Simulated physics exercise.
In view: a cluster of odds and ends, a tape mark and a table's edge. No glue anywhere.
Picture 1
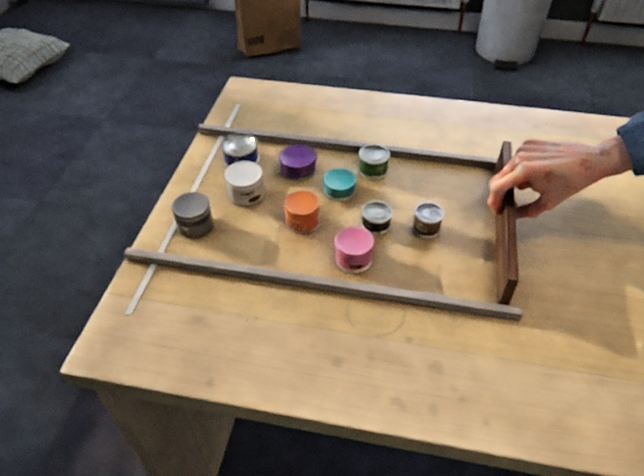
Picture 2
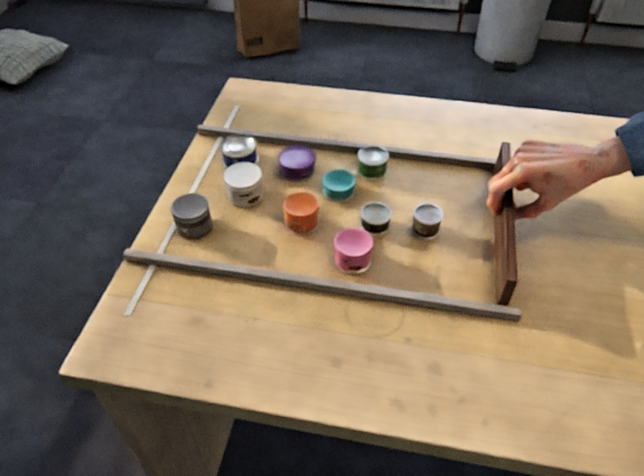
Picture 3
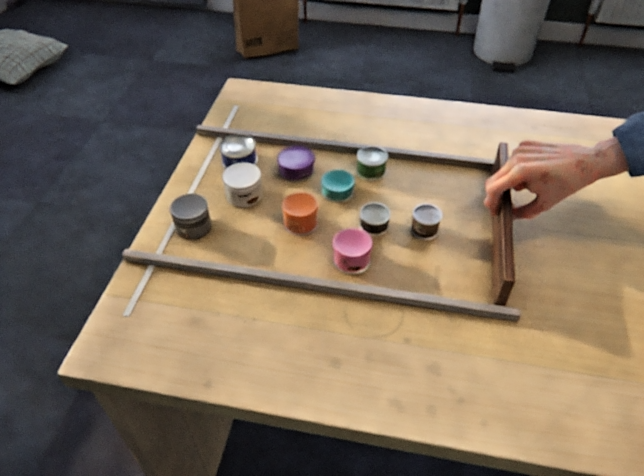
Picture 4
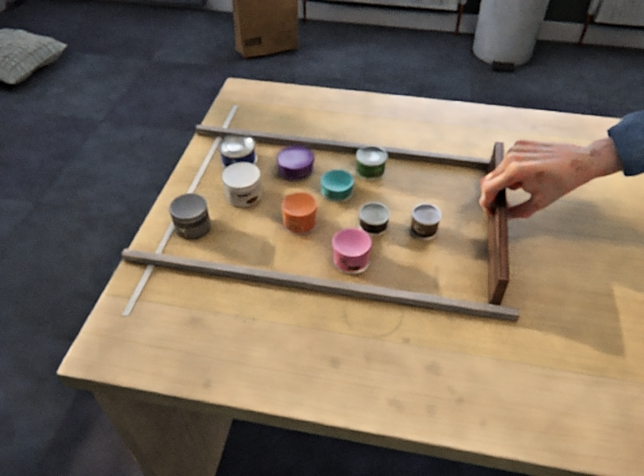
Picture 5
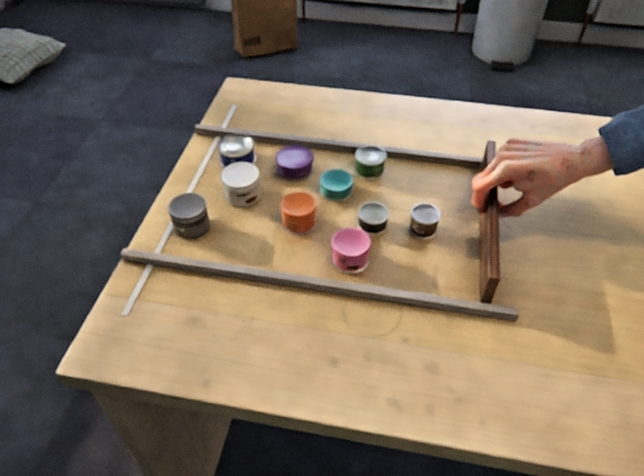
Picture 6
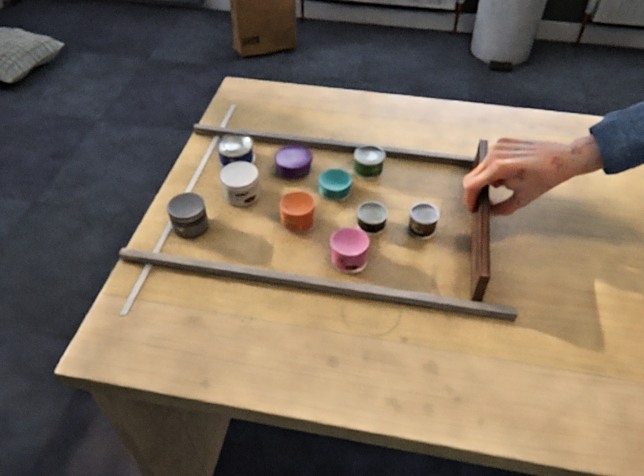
On a light wooden table, small tubs and tins in various colours sit between two long rails, near a pale strip of tape on the left. A hand at the right grips a dark upright board, holding it almost still at first, then slides it a short way left while the containers stay put.
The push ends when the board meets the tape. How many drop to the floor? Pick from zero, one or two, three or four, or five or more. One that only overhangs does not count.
Here the number that fall off is five or more.
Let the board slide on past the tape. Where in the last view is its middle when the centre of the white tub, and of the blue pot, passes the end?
For the white tub at (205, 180), for the blue pot at (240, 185).
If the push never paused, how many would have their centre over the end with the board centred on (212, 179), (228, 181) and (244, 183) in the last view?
It would be 2, 2 and 0.
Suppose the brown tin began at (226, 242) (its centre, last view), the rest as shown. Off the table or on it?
The brown tin tumbles off.
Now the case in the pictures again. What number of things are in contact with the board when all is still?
5 of them.
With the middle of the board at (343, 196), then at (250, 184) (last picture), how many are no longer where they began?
The counts are 6 and 10.
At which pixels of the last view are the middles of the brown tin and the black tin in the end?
Near (175, 181) and (164, 201).
Early on, none off yet; grey tub at rest near (188, 216); blue pot at rest near (236, 152); white tub at rest near (240, 184).
A while later, none off yet; grey tub moving near (184, 215); blue pot travelled a little near (217, 149); white tub travelled a little near (230, 181).
Finally, the number that fall off is five or more; lost, orange tin, purple tin, white tub, blue pot and grey tub.
